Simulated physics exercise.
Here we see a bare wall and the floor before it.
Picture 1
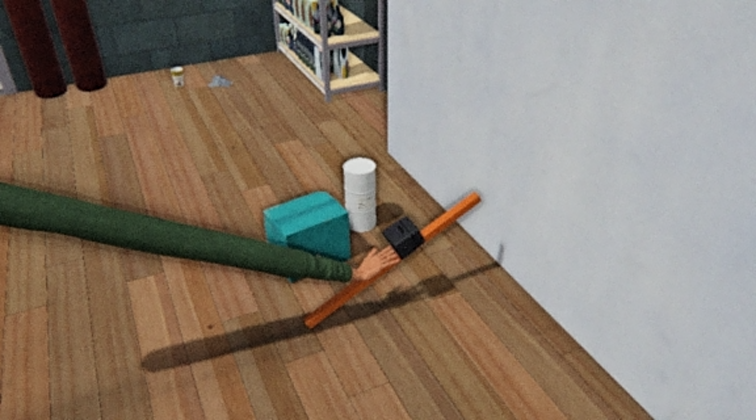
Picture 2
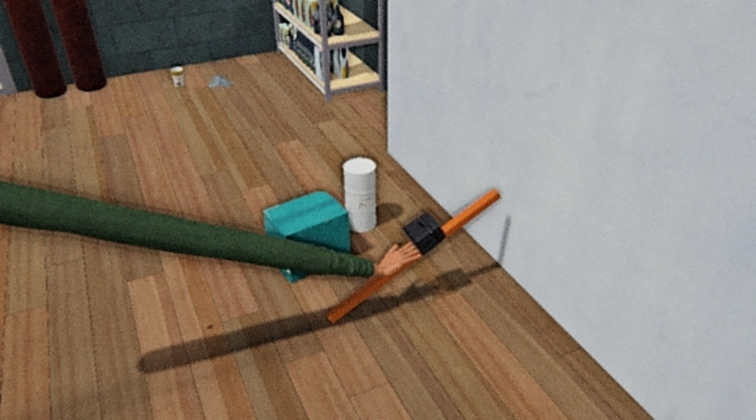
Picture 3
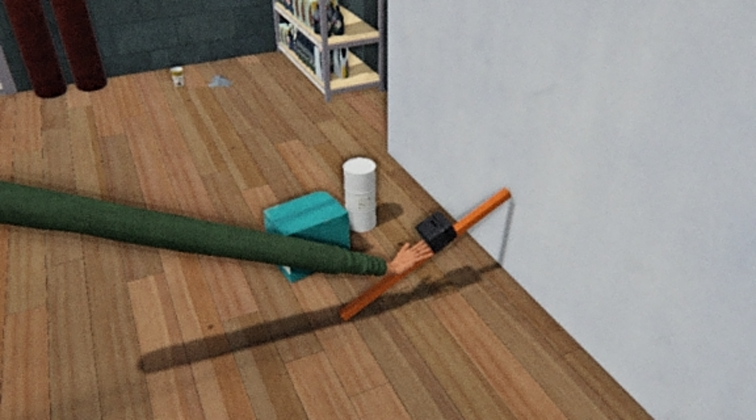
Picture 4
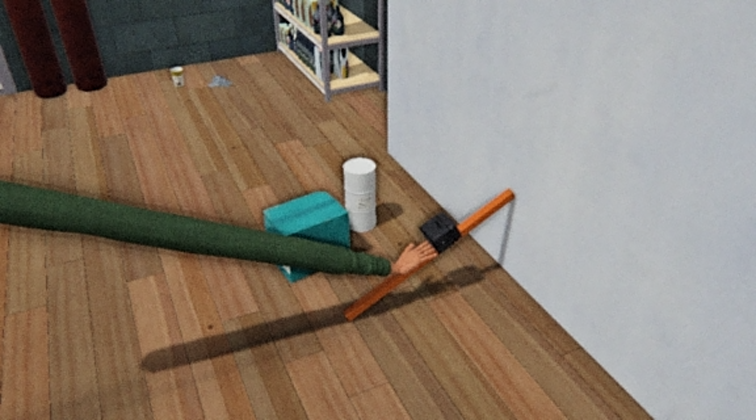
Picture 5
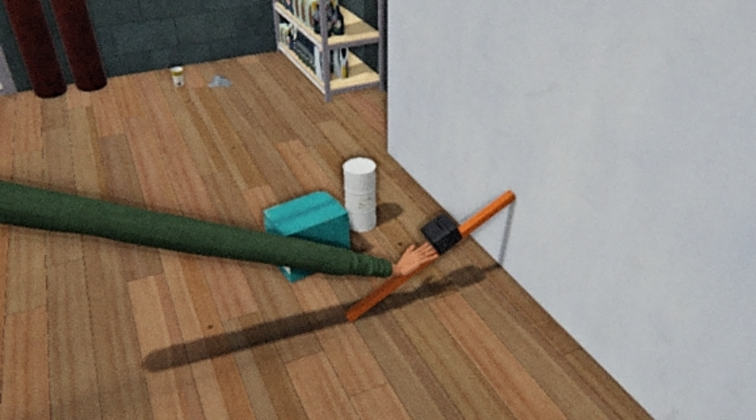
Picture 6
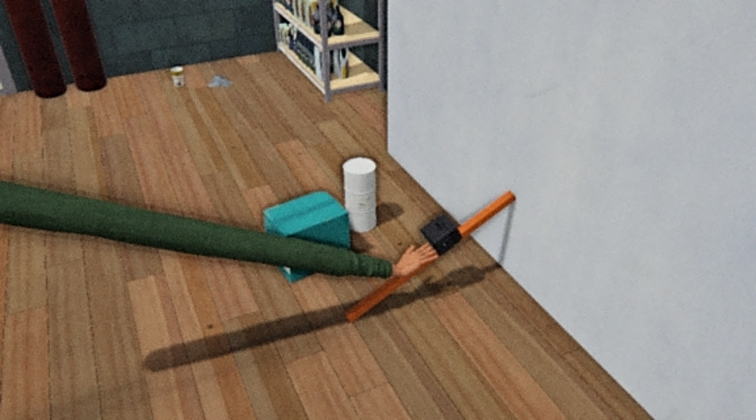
A green-sleeved arm moves an orange pole right to the pale wall and holds it there.
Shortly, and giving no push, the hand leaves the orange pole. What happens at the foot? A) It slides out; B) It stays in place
Option A: It slides out.
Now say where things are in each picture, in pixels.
In the first picture, on its way; orange pole (393, 260); turquoise box (308, 235).
In the second picture, on its way; orange pole (414, 255); turquoise box (308, 235).
In the third picture, on its way; orange pole (426, 254); turquoise box (308, 235).
In the fourth picture, on its way; orange pole (430, 254); turquoise box (308, 235).
In the fifth picture, propped up under the hand; orange pole (431, 255); turquoise box (308, 235).
In the sixth picture, propped up under the hand; orange pole (431, 256); turquoise box (308, 235).
Then, 0.30 s after the last picture, orange pole sunk by 23° near (419, 290).
Then, 0.40 s after the last picture, orange pole sunk by 27° near (417, 290).
At rest, moved from the start, orange pole; the other 2 in place. Seen from the same camera at the end, orange pole near (416, 295). The pole slips out.
